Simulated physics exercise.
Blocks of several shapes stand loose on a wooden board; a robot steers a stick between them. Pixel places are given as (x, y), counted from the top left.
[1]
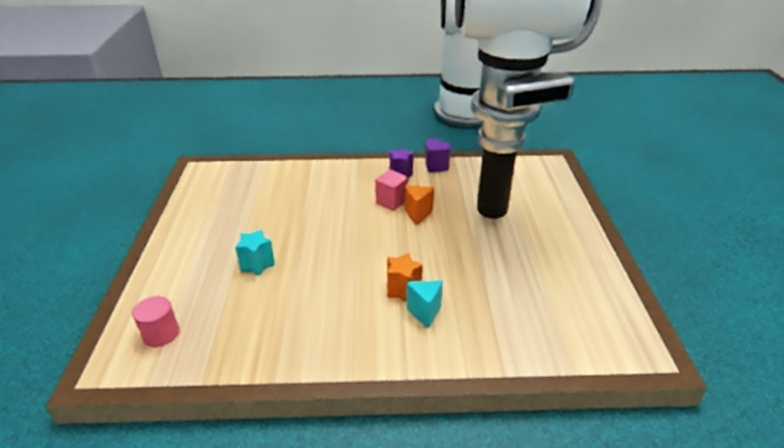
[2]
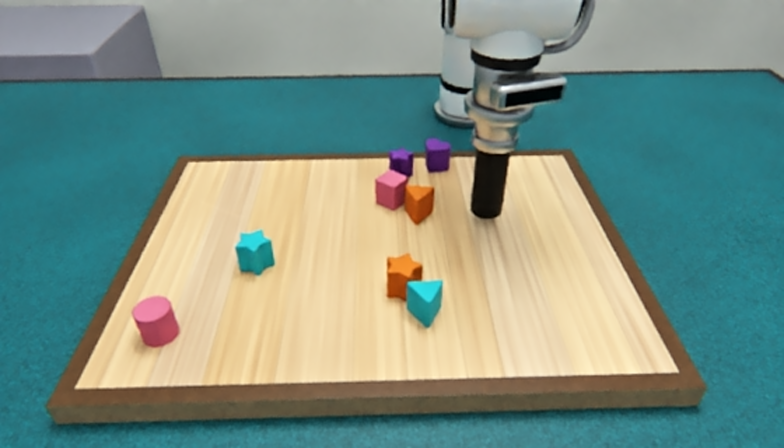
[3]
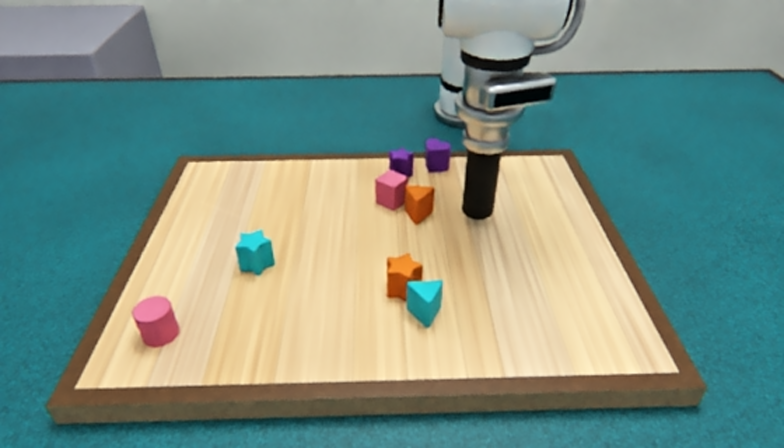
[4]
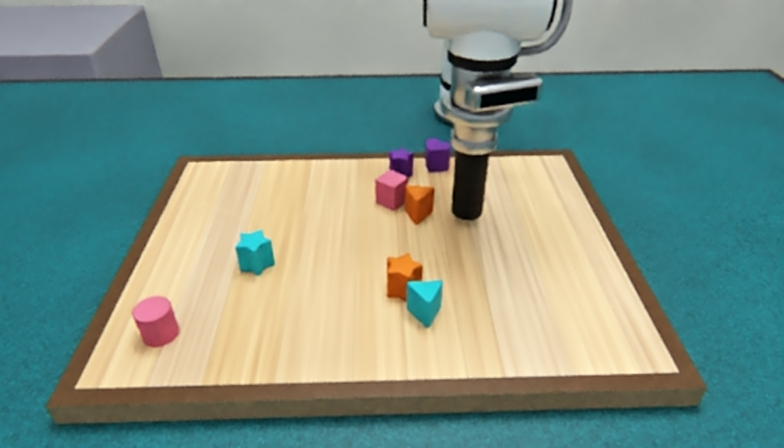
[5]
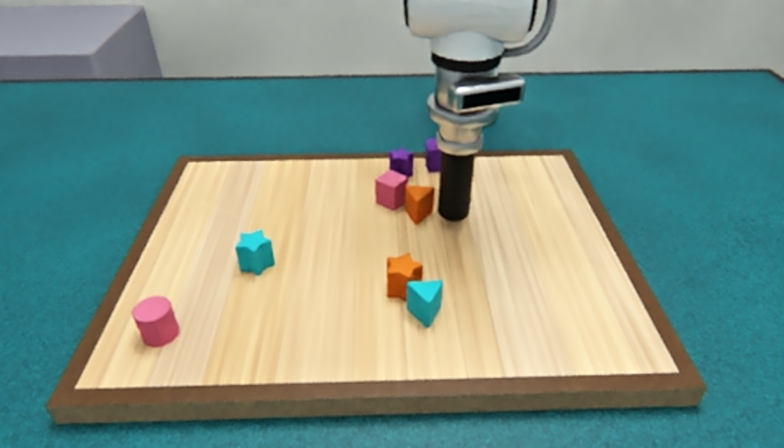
At first, a robot holds a black stick upright on a wooden board, to the right of an orange triangle, among loose blocks of several shapes and colours. The arm then slides the stick a short way left, bringing it close beside the triangle, while all the blocks stay still.
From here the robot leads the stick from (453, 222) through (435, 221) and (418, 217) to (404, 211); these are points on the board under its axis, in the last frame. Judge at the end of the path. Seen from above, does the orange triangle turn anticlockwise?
I expect so.
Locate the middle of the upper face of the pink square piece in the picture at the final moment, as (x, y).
In the picture, that point is around (379, 172).
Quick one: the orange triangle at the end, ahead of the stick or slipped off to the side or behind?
Still in front.
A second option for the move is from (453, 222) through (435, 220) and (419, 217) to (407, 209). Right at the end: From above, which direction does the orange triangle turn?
Top view: Counterclockwise.
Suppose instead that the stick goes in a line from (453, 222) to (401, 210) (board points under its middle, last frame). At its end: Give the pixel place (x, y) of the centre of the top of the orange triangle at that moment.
The middle of the upper face of the orange triangle will lie at about (376, 185) in the picture.
On the path given first. Halfway along, stick (427, 210); pink square piece (387, 177), turned 20° clockwise; orange triangle (404, 189).
At the end, stick (404, 202); pink square piece (379, 172), turned 40° clockwise; purple star block still; orange triangle (380, 184), turned 20° anticlockwise.
